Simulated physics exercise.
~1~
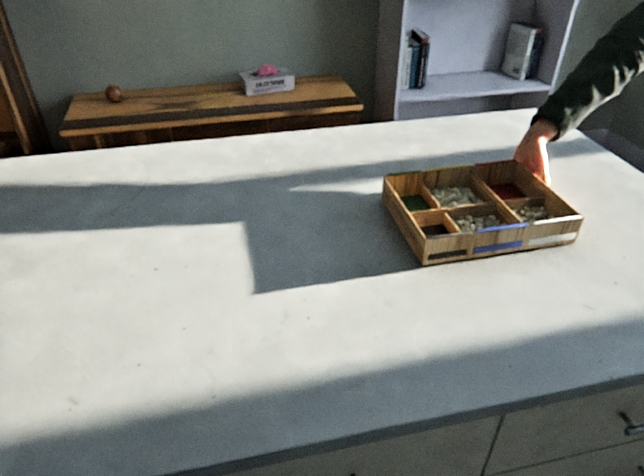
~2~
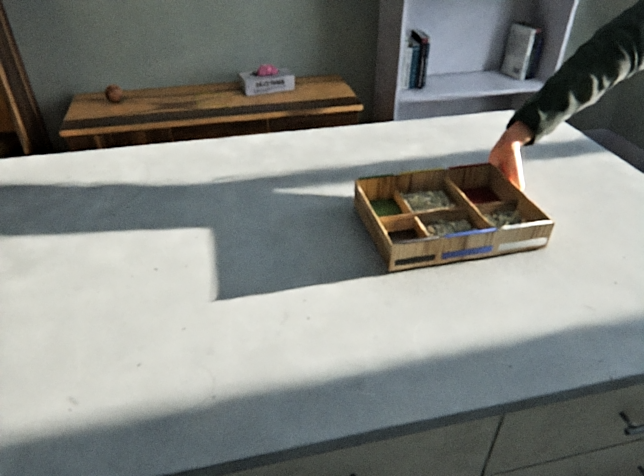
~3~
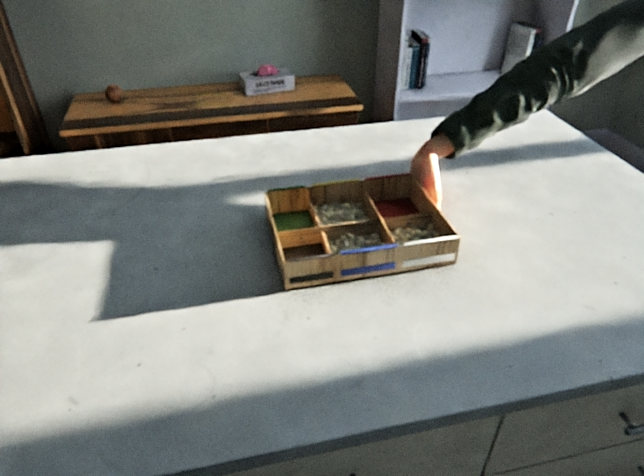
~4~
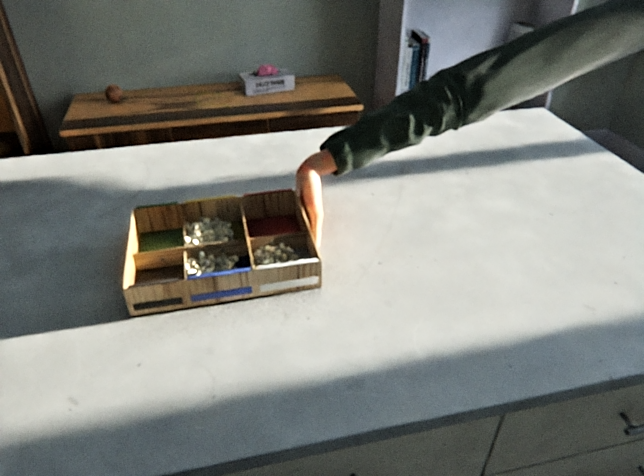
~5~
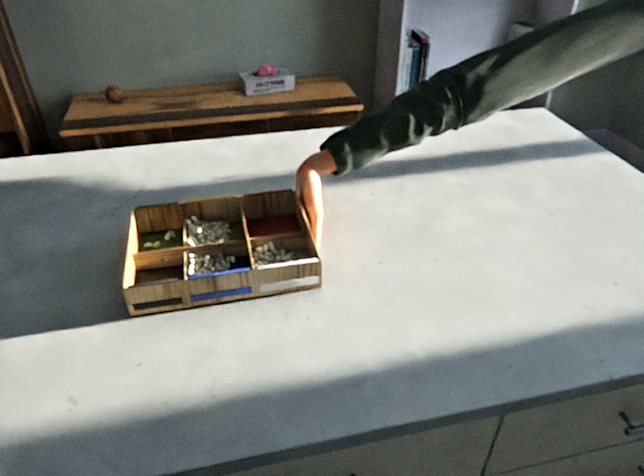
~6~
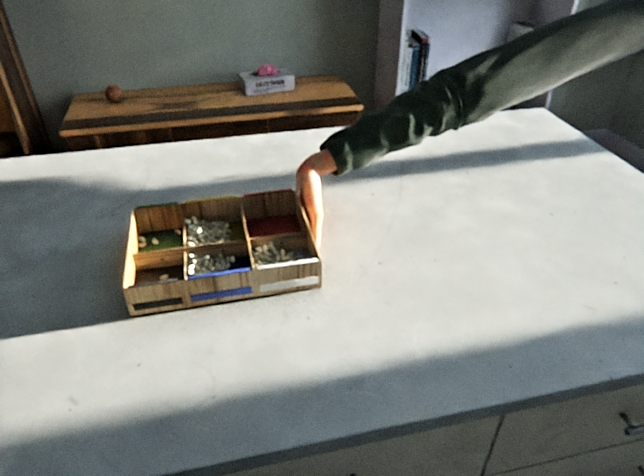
A hand slid a divided wooden tray of small white pieces leftward across a pale tabletop, then stopped and kept hold of its right side. A few pieces spilled into the left compartments, while most stayed put as the tray sat still.
